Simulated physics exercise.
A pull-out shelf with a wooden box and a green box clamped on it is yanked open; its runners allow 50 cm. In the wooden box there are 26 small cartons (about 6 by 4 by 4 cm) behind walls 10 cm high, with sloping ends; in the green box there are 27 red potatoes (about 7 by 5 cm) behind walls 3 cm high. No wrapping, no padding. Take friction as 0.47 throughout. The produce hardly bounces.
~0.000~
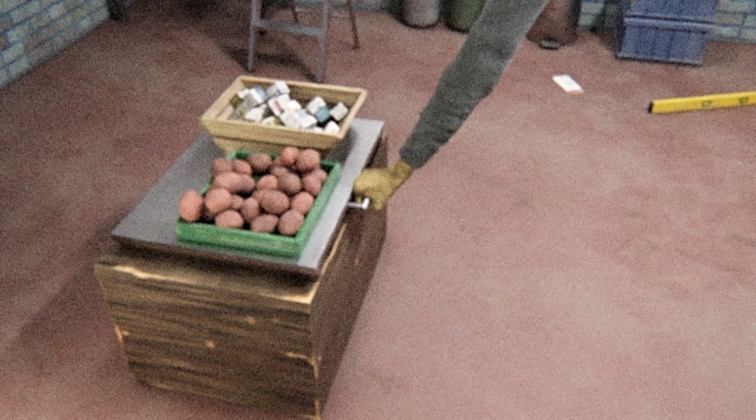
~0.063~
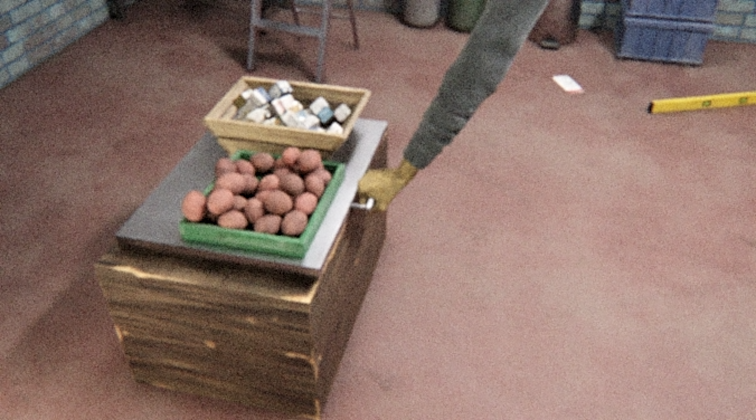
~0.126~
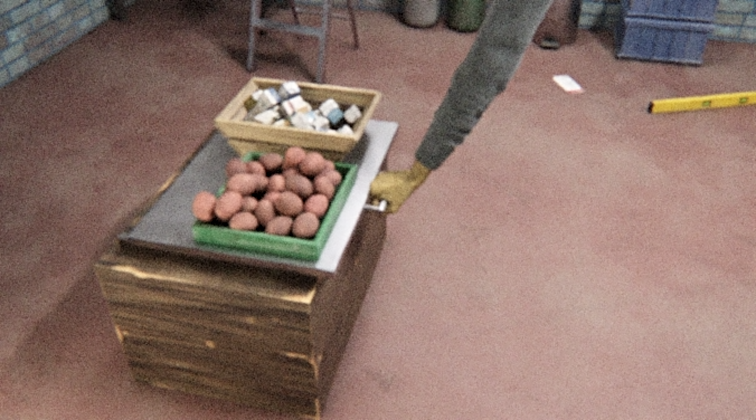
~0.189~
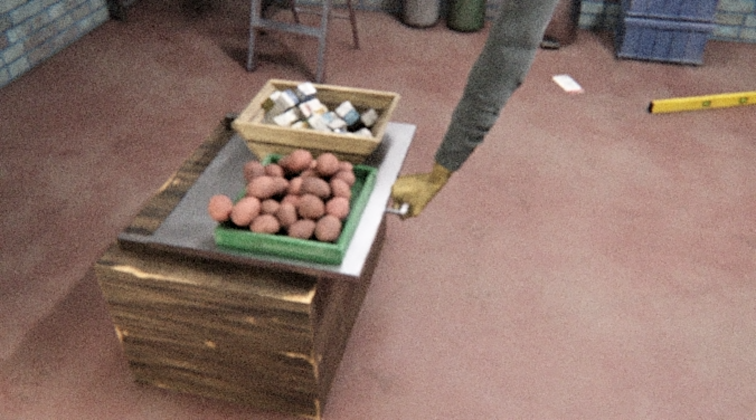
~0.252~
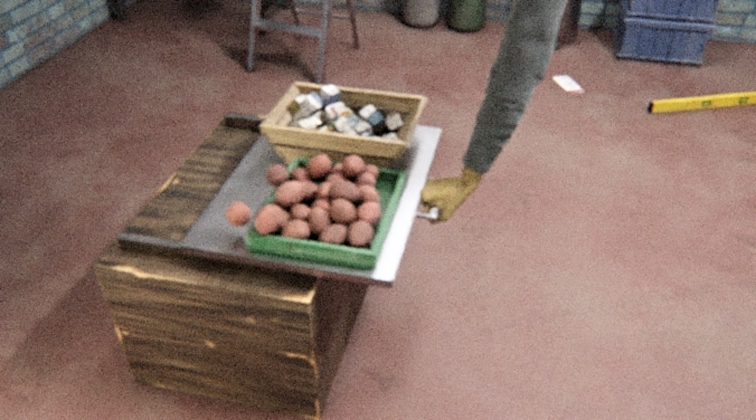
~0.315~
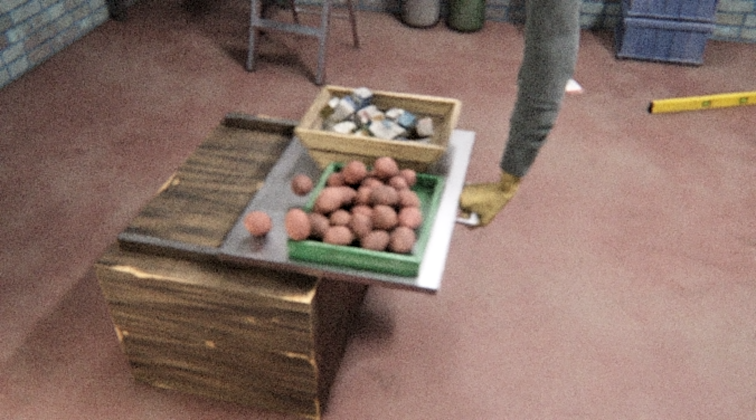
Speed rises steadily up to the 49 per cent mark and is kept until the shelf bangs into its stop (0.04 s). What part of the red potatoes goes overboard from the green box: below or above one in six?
The green box loses more than a sixth of its red potatoes.
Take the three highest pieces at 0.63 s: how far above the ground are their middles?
Some 60 cm up.
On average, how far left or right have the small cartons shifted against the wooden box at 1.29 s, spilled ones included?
Some 6 cm rightwards.
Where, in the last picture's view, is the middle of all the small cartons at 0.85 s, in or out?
At about (481, 145).
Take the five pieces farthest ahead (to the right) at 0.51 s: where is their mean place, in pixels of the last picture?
Around (514, 209).
After 0.43 s, the runners reach their end.
After 0.51 s, 0 of 26 out of the wooden box and 3 of 27 out of the green box.
After 0.63 s, 0 of 26 out of the wooden box and 3 of 27 out of the green box.
After 0.85 s, 0 of 26 out of the wooden box and 7 of 27 out of the green box.
Final count (at 1.29 s), 0 of 26 out of the wooden box and 7 of 27 out of the green box. Asked share, 7 of 27, 26 per cent.
